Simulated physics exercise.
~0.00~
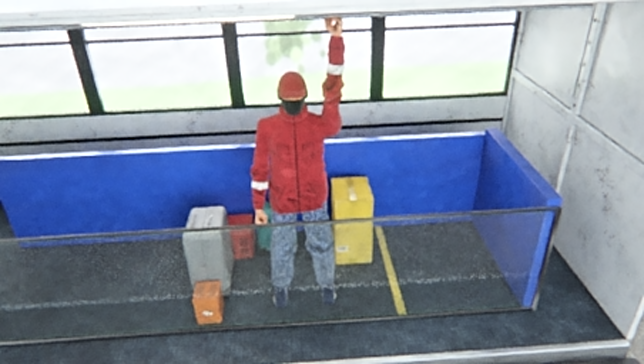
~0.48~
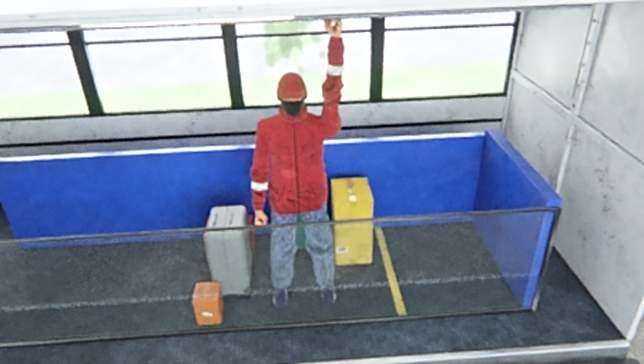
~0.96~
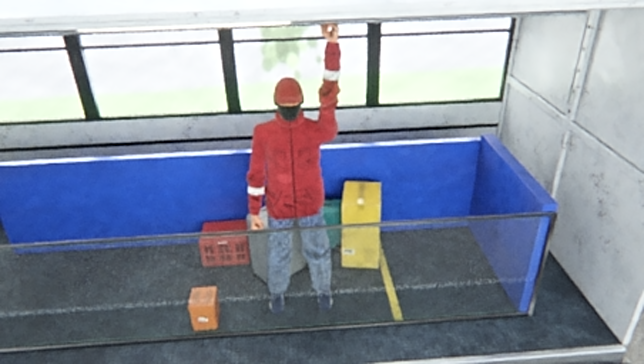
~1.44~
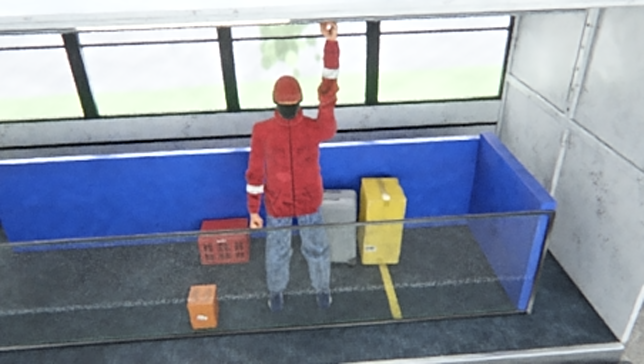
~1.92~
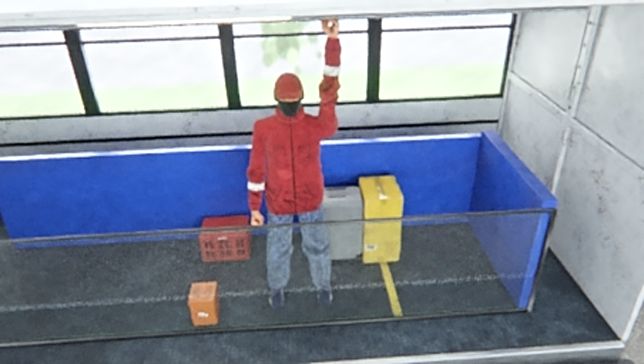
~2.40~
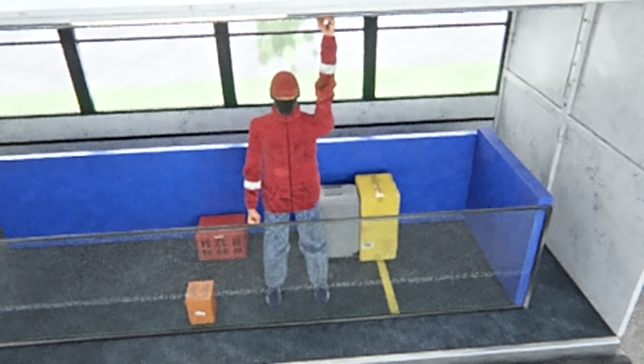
At first, a passenger in a red jacket and cap stands with one arm raised to a hold overhead, while a grey case, a red crate and a small orange container sit to the left and a tall yellow item stands to the right. The grey case slides right, briefly covering the crate, and a teal item shifts right behind the passenger's legs. The grey case then passes behind the passenger as the yellow item shifts slightly right, and the teal one drops out of sight. Finally, the grey case rests upright beside the yellow item, short of the yellow floor line.
